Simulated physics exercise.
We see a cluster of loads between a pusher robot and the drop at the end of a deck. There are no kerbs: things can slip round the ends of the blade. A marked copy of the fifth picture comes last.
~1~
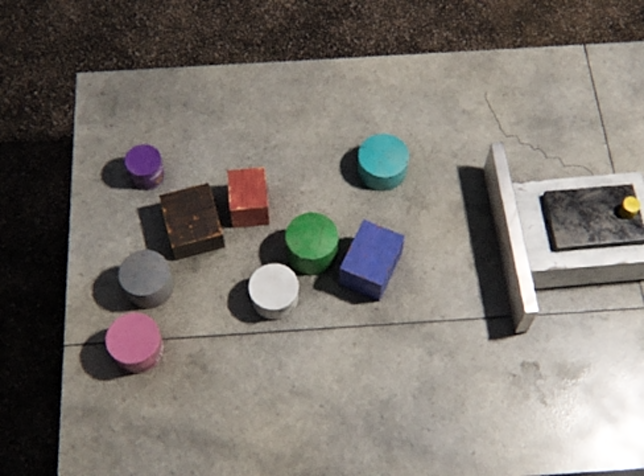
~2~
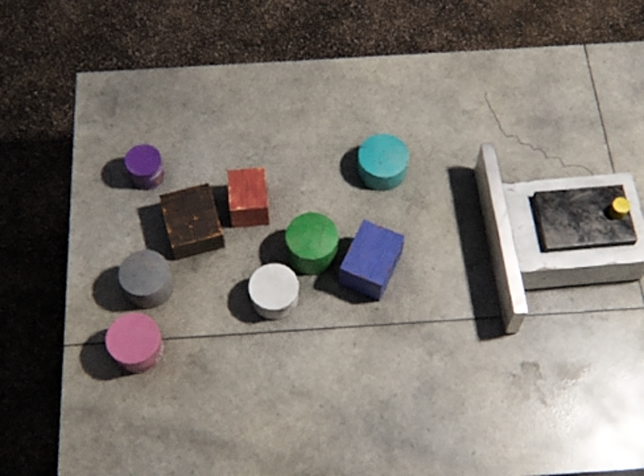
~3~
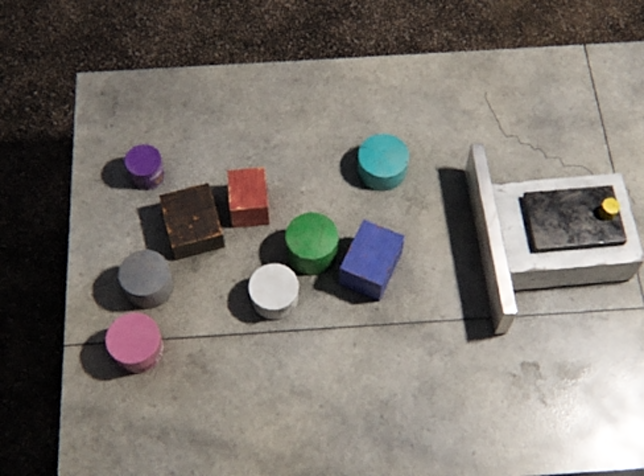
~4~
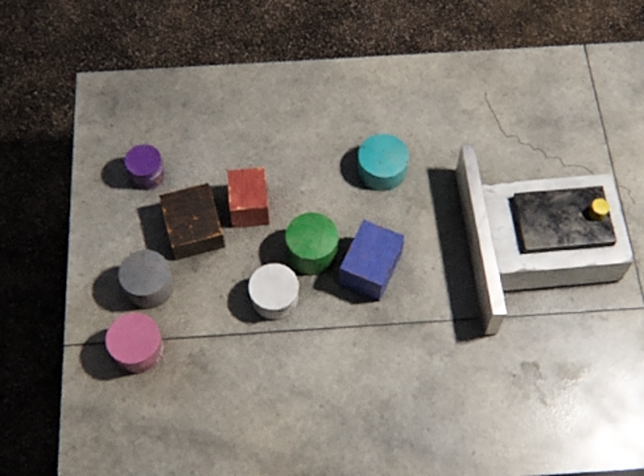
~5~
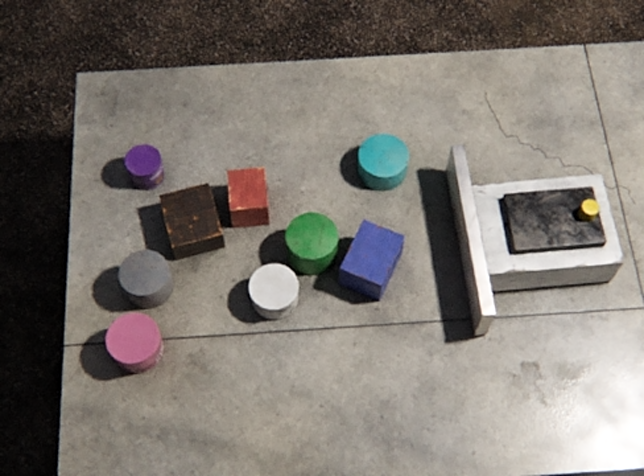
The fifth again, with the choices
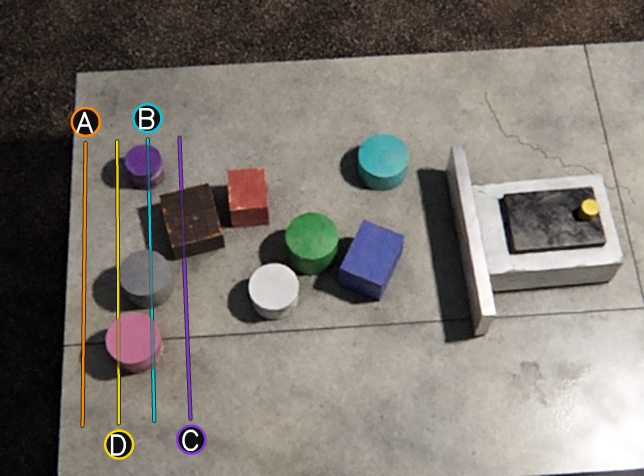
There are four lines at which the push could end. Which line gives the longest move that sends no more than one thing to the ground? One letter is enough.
No farther than B.
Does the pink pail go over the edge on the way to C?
No.
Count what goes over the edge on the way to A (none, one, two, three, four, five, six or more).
In all, six or more.
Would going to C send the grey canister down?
No.
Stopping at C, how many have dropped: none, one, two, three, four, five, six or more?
In all, none.
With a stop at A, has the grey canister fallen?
Yes.
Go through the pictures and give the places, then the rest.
The first picture shows red crate (249, 198); white pail (274, 292); blue crate (371, 260).
The second picture shows robot (578, 218); purple pail (145, 168).
The third picture shows robot (567, 219); grey canister (146, 279).
The fourth picture shows robot (557, 219); turquoise canister (383, 162).
The fifth picture shows robot (547, 220); red crate (249, 198); white pail (274, 292); blue crate (371, 260).
On the marked copy, A at (84, 274); B at (151, 270); C at (185, 268); D at (118, 272).
Taking B. A third of the way, robot (431, 227); turquoise canister (342, 150); blue crate (330, 277).
Two thirds of the way, robot (316, 234); grey canister (131, 276); black crate (163, 222).
When it is over, robot (225, 240); black crate (78, 220); grey canister (77, 271); none fallen.
As for the rest, A drops seven; C is within the limit but short; D drops three.
